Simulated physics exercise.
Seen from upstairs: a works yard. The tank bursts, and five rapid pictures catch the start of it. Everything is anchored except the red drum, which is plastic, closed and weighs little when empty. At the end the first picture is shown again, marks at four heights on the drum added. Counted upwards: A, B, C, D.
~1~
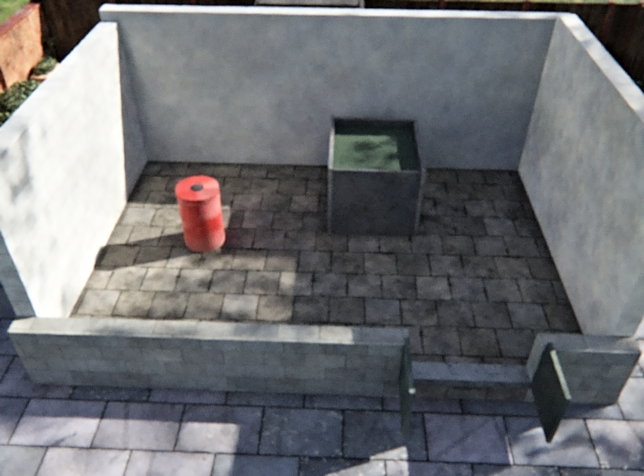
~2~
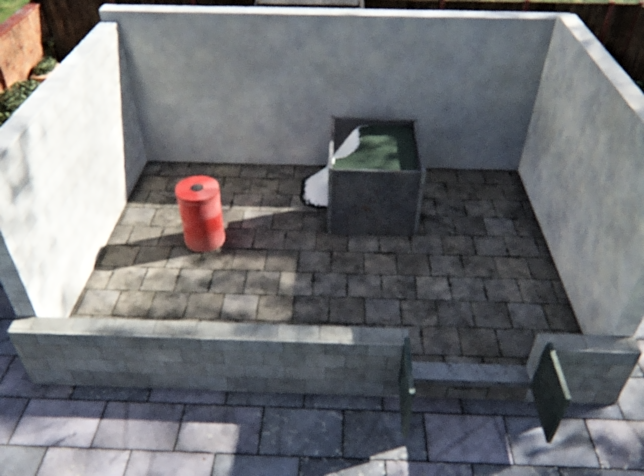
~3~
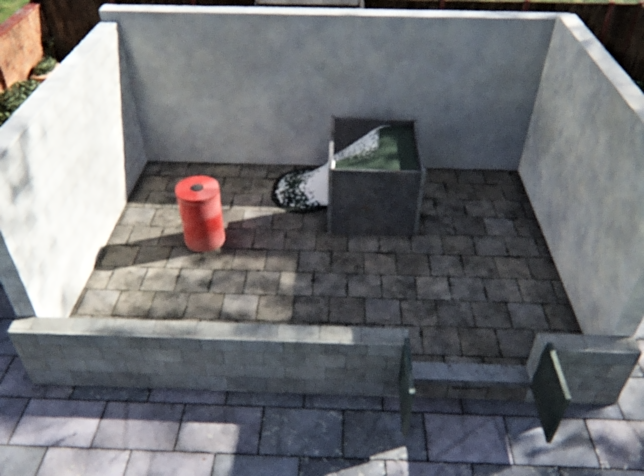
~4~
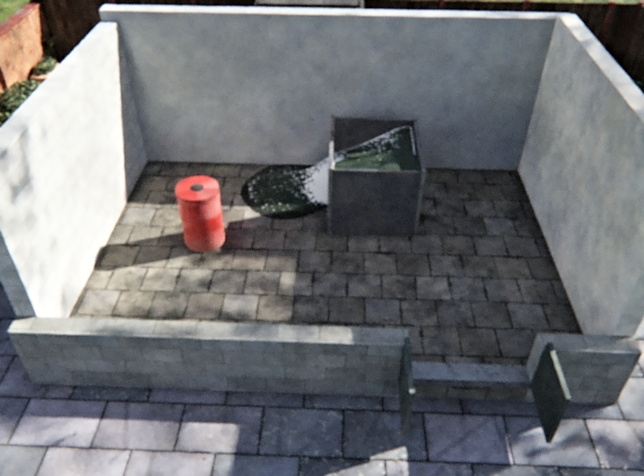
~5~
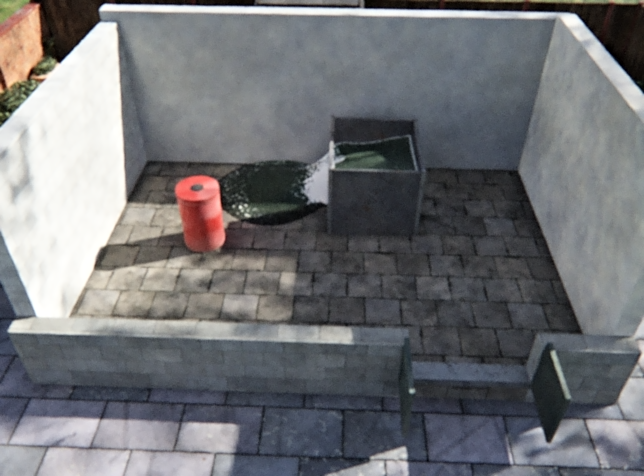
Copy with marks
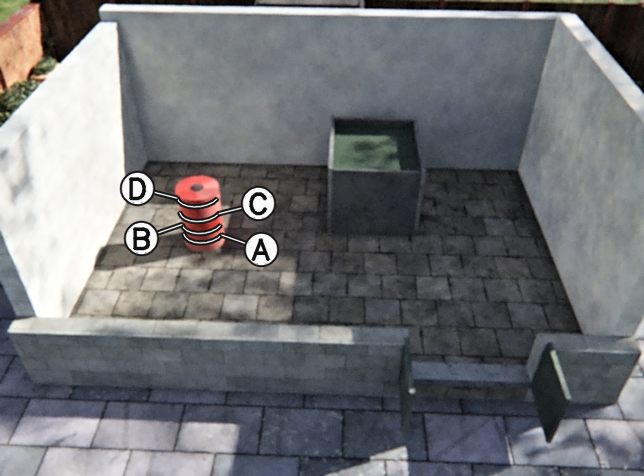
A paved works yard enclosed by pale grey walls is seen from upstairs, the view staying still. A red drum stands left of centre, a dark square tank full of green water sits near the back wall, and a gate is open in the low front wall at right. Water pours from the tank's left side, white and foaming, and spreads leftward in a dark, widening pool towards the unmoving drum.
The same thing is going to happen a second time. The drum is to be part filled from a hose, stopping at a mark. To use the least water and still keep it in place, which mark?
That is line A.
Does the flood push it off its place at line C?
No.
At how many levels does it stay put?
All four.
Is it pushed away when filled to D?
No, that is safe.
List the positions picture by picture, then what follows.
Lid of the red drum at (197, 188); tank full, its middle at (375, 148); open gate at (472, 334), in the first frame.
In the second frame, 1 % of the ground under water, its edge towards the drum at (310, 198).
In the third frame, 4 % of the ground under water, its edge towards the drum at (288, 207).
In the fourth frame, 7 % of the ground under water, its edge towards the drum at (258, 205).
Lid of the red drum at (197, 188); 10 % of the ground under water, its edge towards the drum at (243, 216), in the fifth frame.
In white, A at (199, 242); B at (198, 233); C at (196, 221); D at (194, 206); from the bottom up A, B, C, D.
With A, it does not move.
With B, it does not move.
With C, it does not move.
With D, it does not move.
